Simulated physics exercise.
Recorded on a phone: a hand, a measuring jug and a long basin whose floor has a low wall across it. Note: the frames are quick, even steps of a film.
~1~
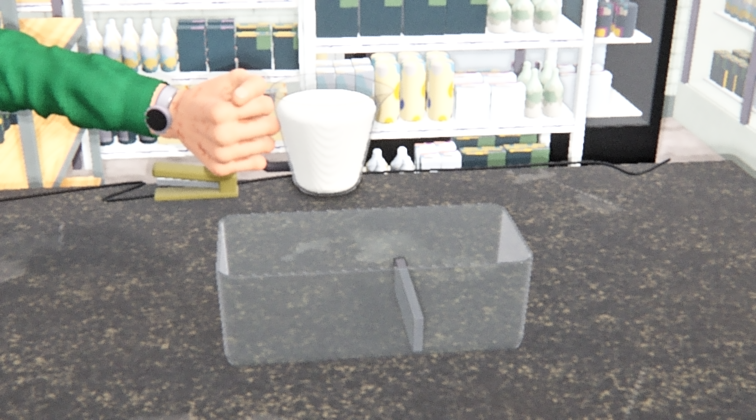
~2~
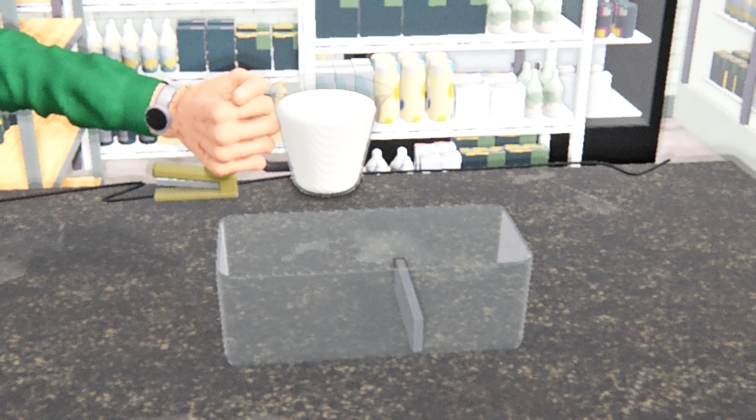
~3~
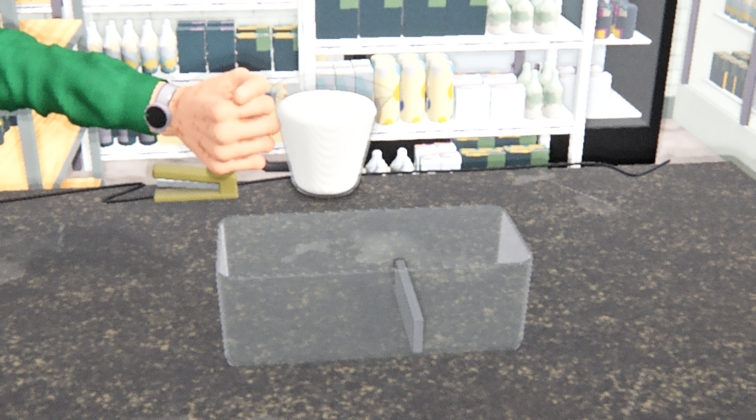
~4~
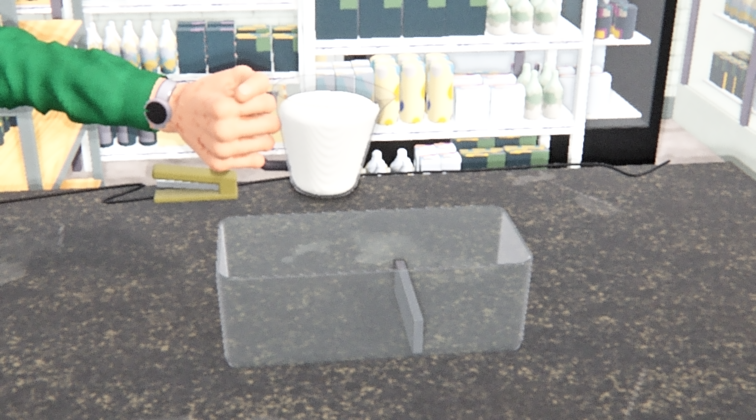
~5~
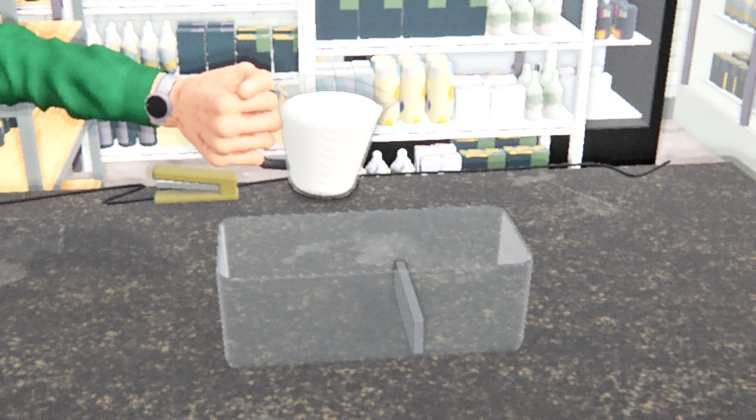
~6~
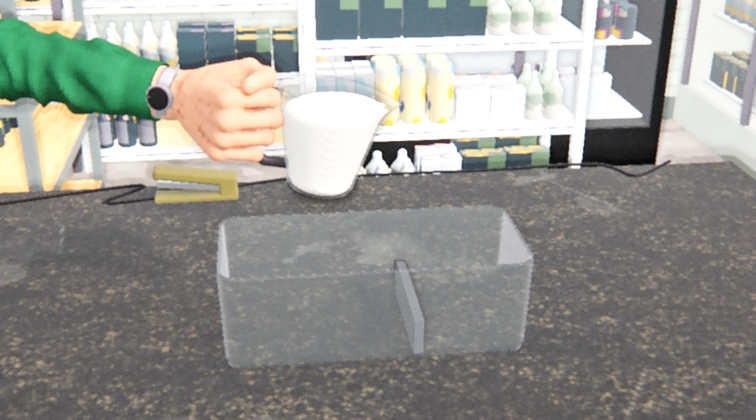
To begin with, a hand in a green sleeve with a watch holds a white, milk-filled jug upright and still behind a clear, long basin with a low wall across its floor. Then the jug leans slightly to the right, little by little, while the basin stays in place on the dark speckled counter.
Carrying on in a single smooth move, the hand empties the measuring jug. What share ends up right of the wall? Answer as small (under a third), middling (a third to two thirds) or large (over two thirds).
Large, over two thirds.
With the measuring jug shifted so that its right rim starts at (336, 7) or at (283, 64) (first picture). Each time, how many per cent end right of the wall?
Roughly 55 per cent, then roughly 5 per cent.
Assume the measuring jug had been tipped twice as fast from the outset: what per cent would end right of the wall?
Roughly 90 percent.
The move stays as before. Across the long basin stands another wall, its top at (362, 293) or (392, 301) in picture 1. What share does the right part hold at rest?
95 % then 90 %, approximately.
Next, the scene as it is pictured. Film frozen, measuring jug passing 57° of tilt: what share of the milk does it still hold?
75 per cent, roughly.
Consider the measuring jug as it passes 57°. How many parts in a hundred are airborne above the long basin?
I'd say some 20 per cent of it.
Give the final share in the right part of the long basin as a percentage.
About 90 percent.
A moment on, the measuring jug is tipped part way and 73 per cent is still to pour, 0 is left of the wall and 9 right of it.
Next, the measuring jug is tipped on its side and 20 per cent is still to pour, 2 is left of the wall and 64 right of it.
Then the measuring jug is tipped on its side and 0 per cent is still to pour, 7 is left of the wall and 92 right of it.
Later the measuring jug is tipped on its side and 0 per cent is still to pour, 7 is left of the wall and 92 right of it.
In the end 7 per cent lies left of the wall, 92 right of it and 1 outside.
